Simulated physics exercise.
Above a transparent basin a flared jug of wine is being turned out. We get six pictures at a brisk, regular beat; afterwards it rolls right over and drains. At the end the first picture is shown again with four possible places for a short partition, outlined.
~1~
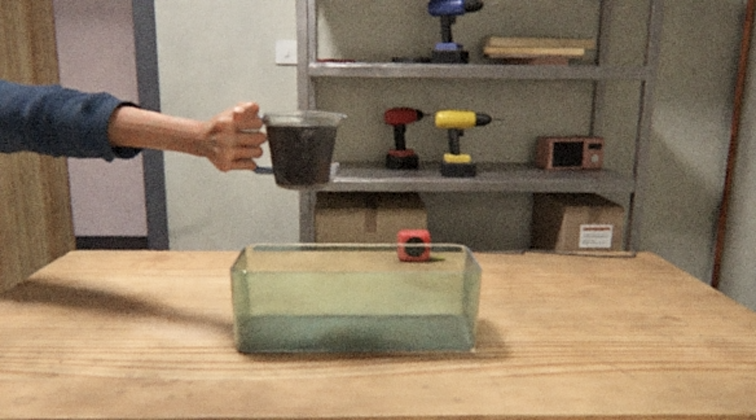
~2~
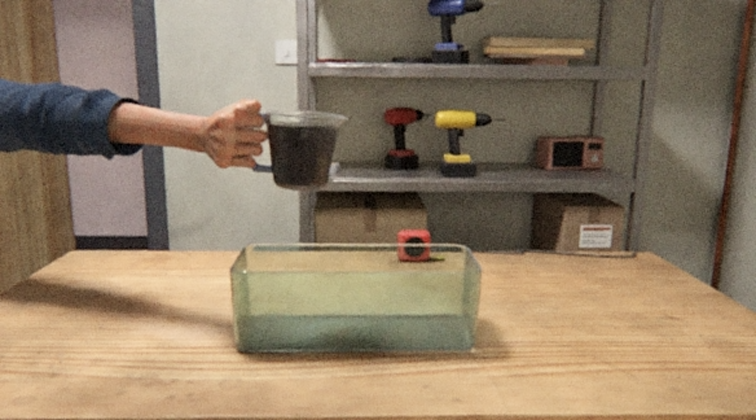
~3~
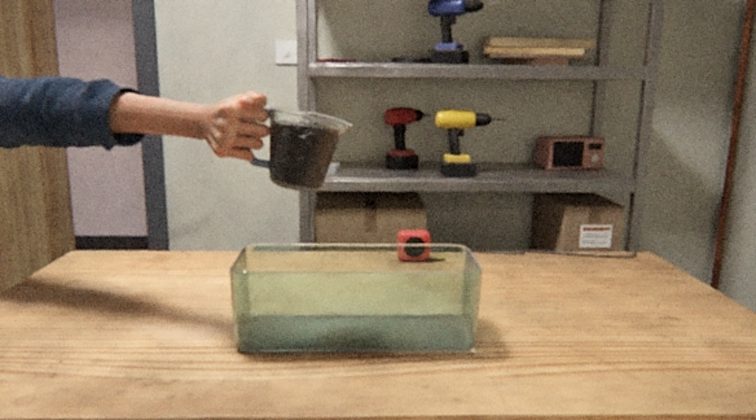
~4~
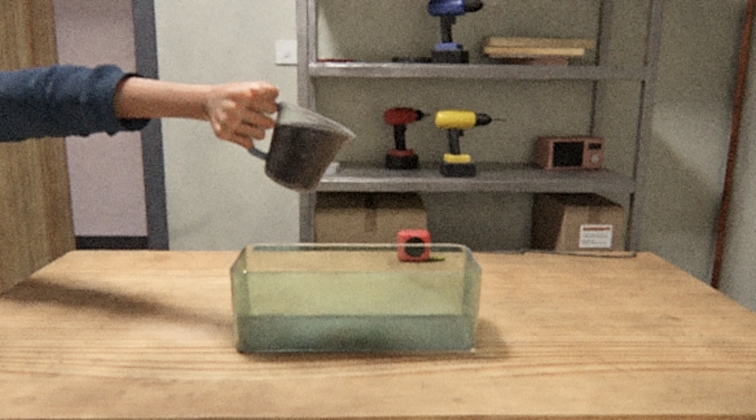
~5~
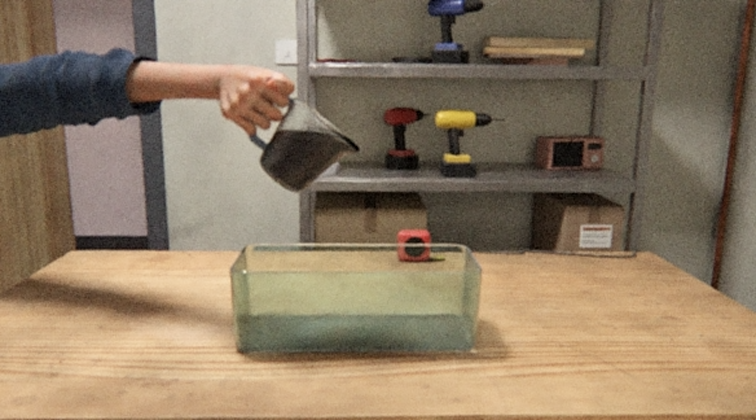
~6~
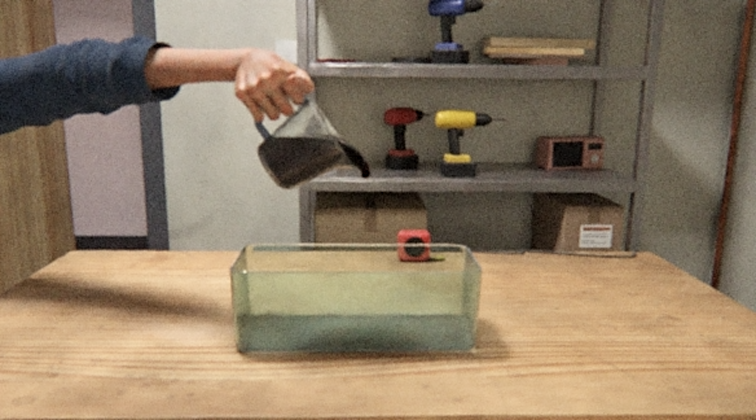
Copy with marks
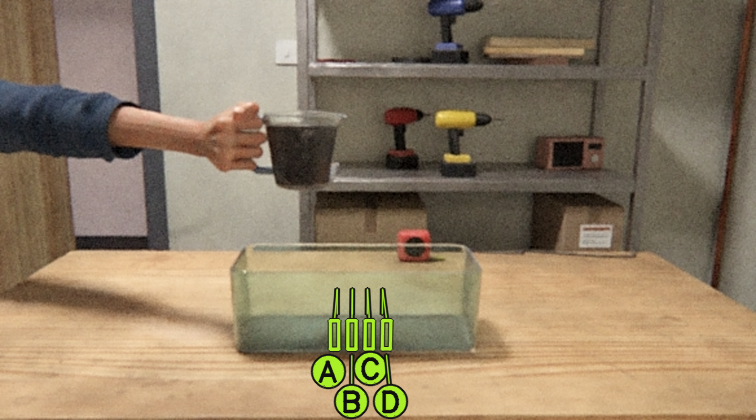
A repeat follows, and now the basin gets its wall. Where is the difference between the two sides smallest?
D.
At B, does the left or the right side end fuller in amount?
The right one.
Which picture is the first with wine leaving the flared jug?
Picture 5.
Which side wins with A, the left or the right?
The right side.
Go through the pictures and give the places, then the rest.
The first picture shows upright, lip at (346, 116); basin from (236, 349) to (476, 348); nothing has left yet.
The second picture shows tipped about 3°, lip at (348, 119); nothing has left yet.
The third picture shows tipped about 11°, lip at (351, 125); nothing has left yet.
The fourth picture shows tipped about 23°, lip at (356, 137); nothing has left yet.
The fifth picture shows tipped about 39°, lip at (357, 152); wine is over the lip, down to (357, 152).
The sixth picture shows tipped about 56°, lip at (354, 168); wine is over the lip, down to (365, 176).
On the marked copy, A at (334, 355); B at (351, 355); C at (369, 355); D at (386, 355).
If A is chosen, about 6 % ends left of the wall and 90 % right of it; 4 % is lost outside.
If B is chosen, about 6 % ends left of the wall and 90 % right of it; 4 % is lost outside.
If C is chosen, about 12 % ends left of the wall and 85 % right of it; 3 % is lost outside.
If D is chosen, about 52 % ends left of the wall and 45 % right of it; 3 % is lost outside.
